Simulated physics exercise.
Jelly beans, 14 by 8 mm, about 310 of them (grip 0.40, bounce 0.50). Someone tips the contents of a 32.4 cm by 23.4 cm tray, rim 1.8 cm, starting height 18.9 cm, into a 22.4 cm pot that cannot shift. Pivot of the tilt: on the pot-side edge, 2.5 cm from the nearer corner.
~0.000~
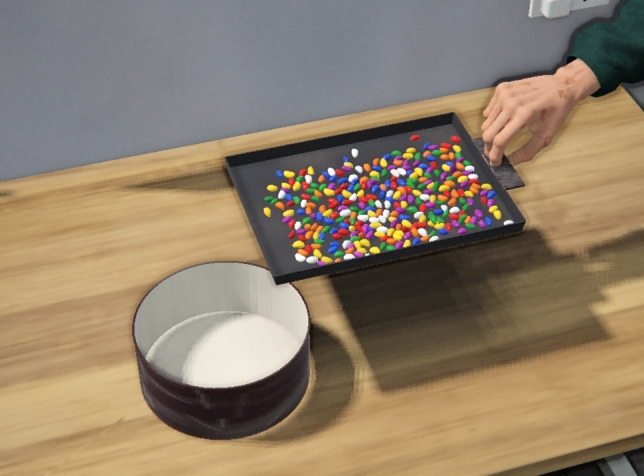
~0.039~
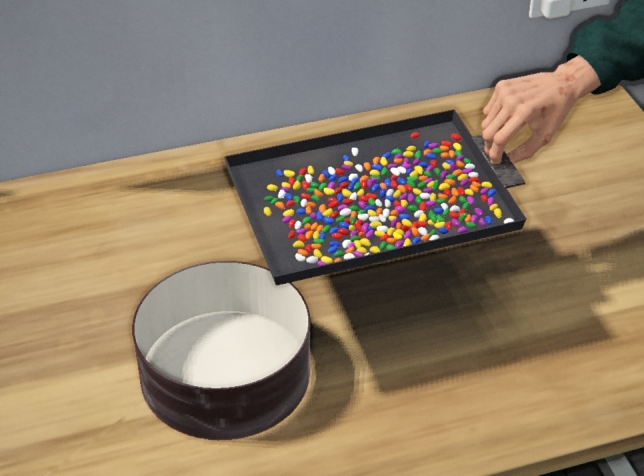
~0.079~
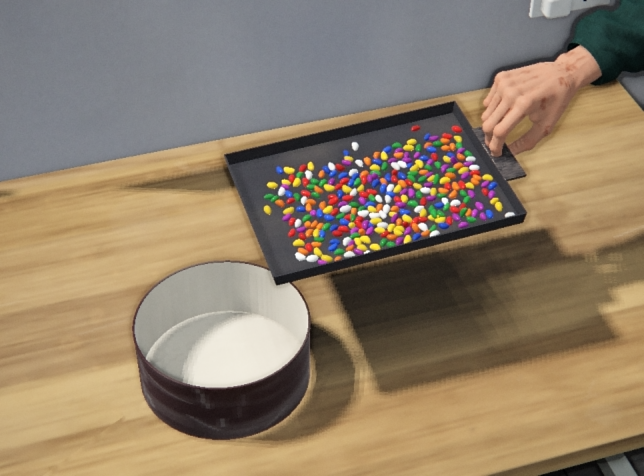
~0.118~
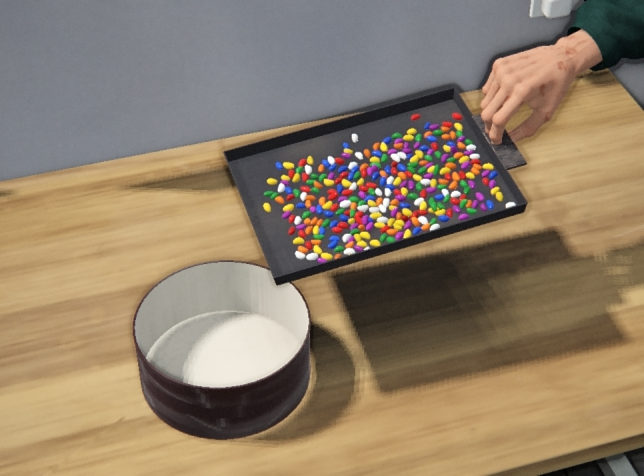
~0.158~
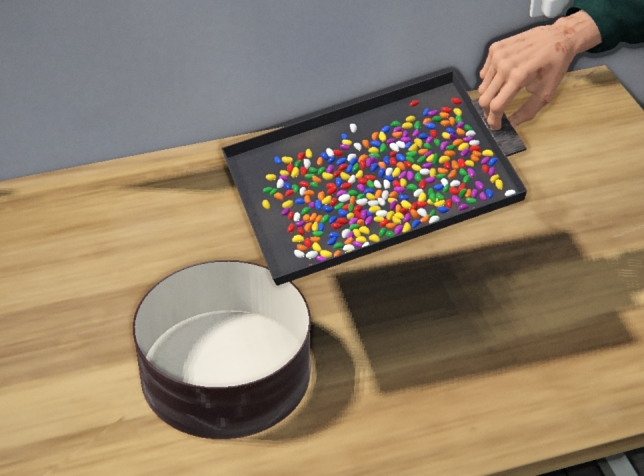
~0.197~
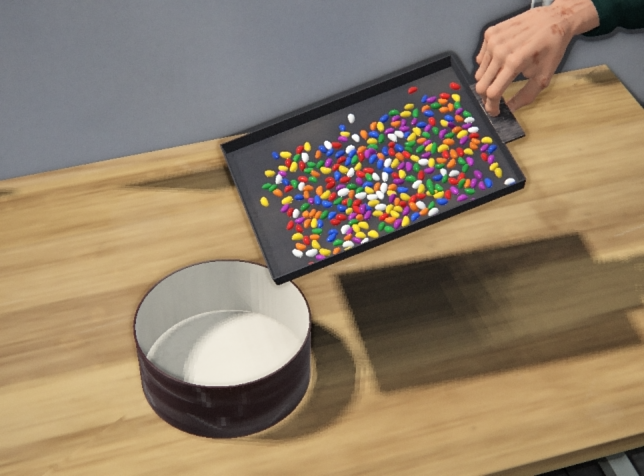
On a wooden table against a grey wall, a hand in a green sleeve held a dark tray of colourful jelly beans beside a round pot, then slowly raised the tray's right side.
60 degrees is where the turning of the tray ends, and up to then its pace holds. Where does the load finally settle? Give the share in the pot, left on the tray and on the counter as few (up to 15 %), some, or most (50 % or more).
Pot: Most; tray: Some; counter: Few.
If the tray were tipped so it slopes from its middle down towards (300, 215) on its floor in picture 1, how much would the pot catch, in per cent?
Roughly 55 % of the pieces.
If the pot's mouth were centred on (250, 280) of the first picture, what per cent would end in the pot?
Something like 20 per cent would settle in it.
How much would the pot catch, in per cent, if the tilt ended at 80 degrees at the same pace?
You'd end up with some 95 % in the pot.
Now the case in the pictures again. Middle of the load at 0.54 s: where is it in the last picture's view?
Near pixel (309, 195).
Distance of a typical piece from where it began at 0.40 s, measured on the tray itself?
It has moved some 2 cm from its start.
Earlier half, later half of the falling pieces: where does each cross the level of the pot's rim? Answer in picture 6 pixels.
Roughly (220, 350) to begin with, later roughly (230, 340).
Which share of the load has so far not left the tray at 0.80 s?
Of the load, some 45 percent.
After 0.40 s, tilt 38 degrees; the tray holds 100 %, the pot 0 %.
After 0.54 s, tilt 54 degrees; the tray holds 100 %, the pot 0 %.
After 0.80 s, tilt 60 degrees; the tray holds 45 %, the pot 20 %.
At rest (1.9 s), pot 70 %, tray 30 %, counter 0 %.
